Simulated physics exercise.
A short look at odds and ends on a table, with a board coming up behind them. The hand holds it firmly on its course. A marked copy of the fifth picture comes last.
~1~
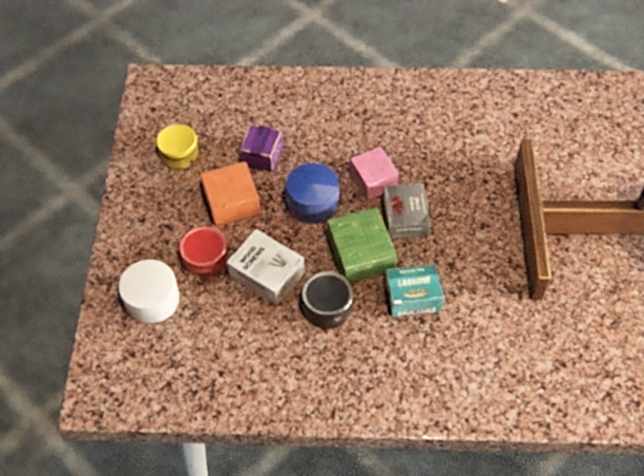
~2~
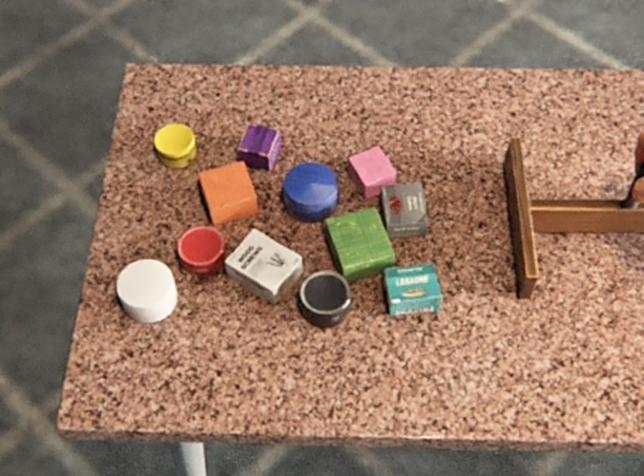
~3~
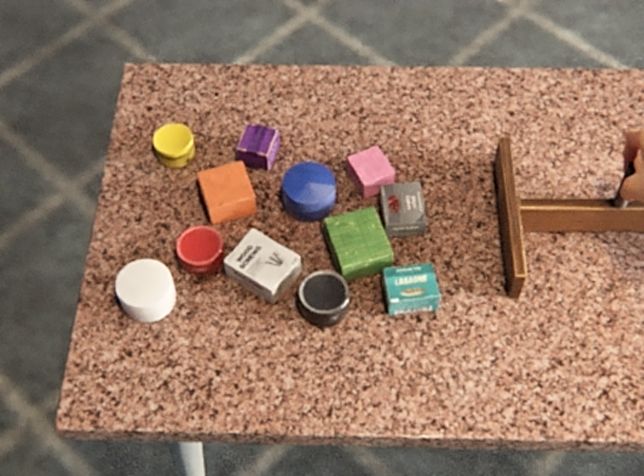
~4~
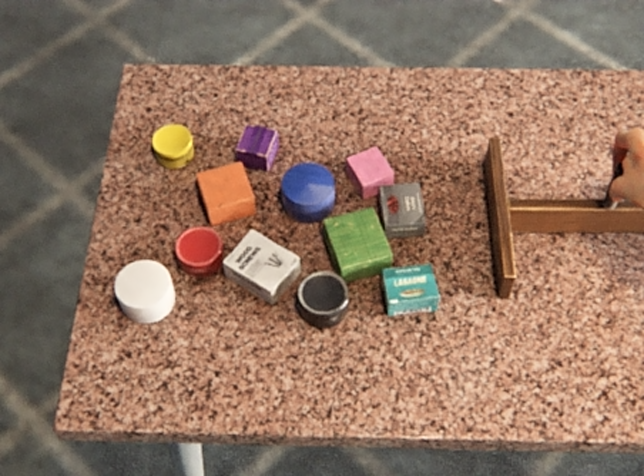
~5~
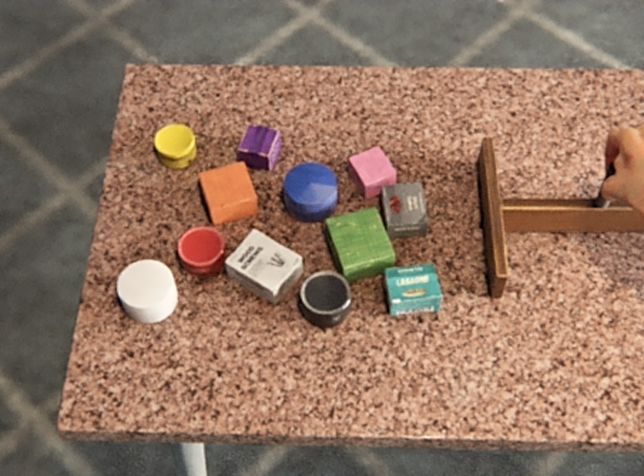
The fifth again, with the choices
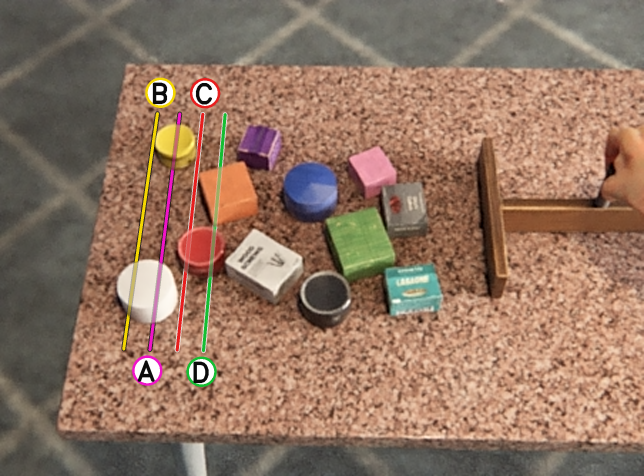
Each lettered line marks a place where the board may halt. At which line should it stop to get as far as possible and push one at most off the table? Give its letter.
At C, and not beyond.
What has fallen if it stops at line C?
The orange block goes over.
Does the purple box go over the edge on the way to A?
No.
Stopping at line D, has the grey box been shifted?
By then, yes.
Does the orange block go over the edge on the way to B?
Yes.
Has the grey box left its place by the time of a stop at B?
By then, yes.
On the marked copy, A at (166, 222); B at (142, 222); C at (191, 222); D at (215, 223).
Taking C. A third of the way, board (384, 201); black jar (303, 306); turquoise packet (353, 295).
Two thirds of the way, board (274, 200); orange block (155, 193); black jar (246, 355).
When it is over, board (191, 198); orange block over the edge; yellow jar (111, 142); one fallen.
As for the rest, A drops five; B drops six; D is within the limit but short.
